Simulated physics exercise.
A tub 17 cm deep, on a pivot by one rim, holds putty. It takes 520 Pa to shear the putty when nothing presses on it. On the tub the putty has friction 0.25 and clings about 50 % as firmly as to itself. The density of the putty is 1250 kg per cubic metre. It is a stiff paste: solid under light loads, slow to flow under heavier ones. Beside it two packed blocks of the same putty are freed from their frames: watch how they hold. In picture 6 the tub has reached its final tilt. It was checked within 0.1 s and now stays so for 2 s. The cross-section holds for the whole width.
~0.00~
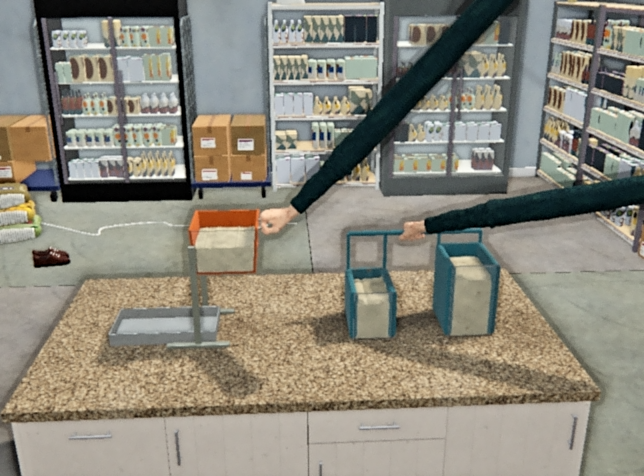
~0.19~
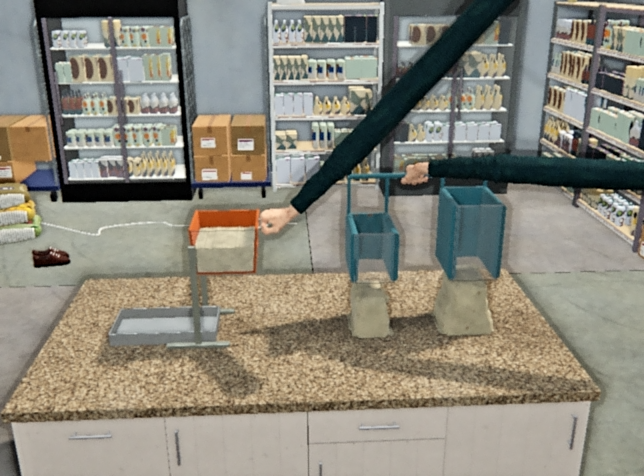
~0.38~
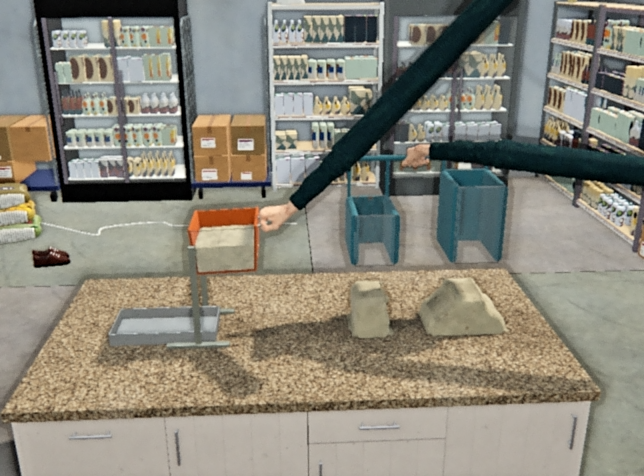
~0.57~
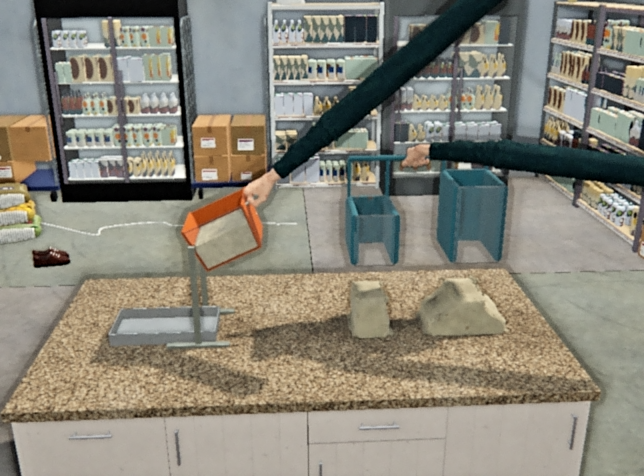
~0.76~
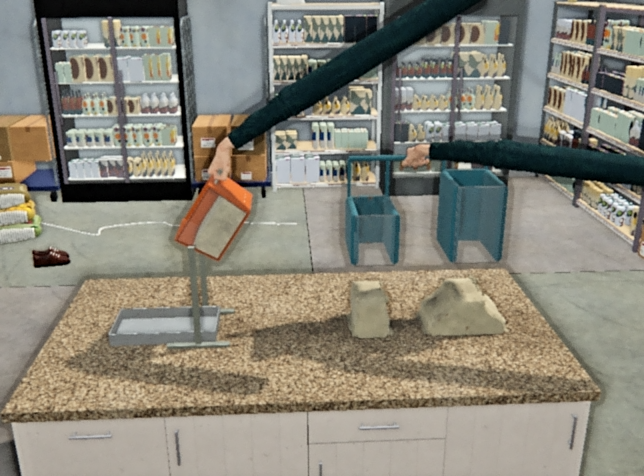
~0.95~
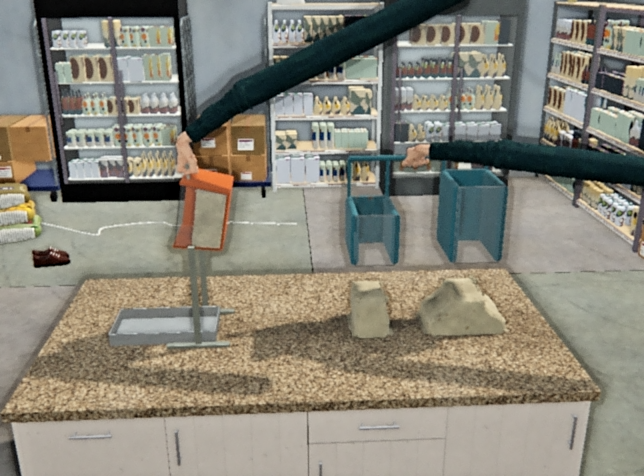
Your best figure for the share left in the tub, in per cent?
It comes to some 100 %.
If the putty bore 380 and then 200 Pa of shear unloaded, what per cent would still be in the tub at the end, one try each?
In turn about 70 %, 50 %.
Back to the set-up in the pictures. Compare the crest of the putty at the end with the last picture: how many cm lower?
About 6 cm.
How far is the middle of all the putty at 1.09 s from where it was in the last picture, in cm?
About 3 cm.
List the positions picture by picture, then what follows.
Handle-side rim at (255, 229), tilt 0 degrees; top of the putty at (203, 248); blocks stand 16 cm, 25 cm (left to right), in the first picture.
Handle-side rim at (255, 229), tilt 0 degrees; top of the putty at (203, 248); blocks stand 16 cm, 22 cm (left to right), in the second picture.
Handle-side rim at (254, 227), tilt 2 degrees; top of the putty at (252, 245); blocks stand 15 cm, 16 cm (left to right), in the third picture.
Handle-side rim at (240, 206), tilt 24 degrees; top of the putty at (248, 224); blocks stand 15 cm, 16 cm (left to right), in the fourth picture.
Handle-side rim at (208, 187), tilt 56 degrees; top of the putty at (225, 200); blocks stand 15 cm, 16 cm (left to right), in the fifth picture.
Handle-side rim at (180, 185), tilt 80 degrees; top of the putty at (199, 192); blocks stand 15 cm, 16 cm (left to right), in the sixth picture.
After 1.09 s, the tub is at 80 degrees and holds 100 %.
After 1.26 s, the tub is at 80 degrees and holds 100 %.
After 1.43 s, the tub is at 80 degrees and holds 100 %.
After 1.60 s, the tub is at 80 degrees and holds 100 %.
After 2.95 s, at the end, the tub is at 80 degrees and holds 100 %.
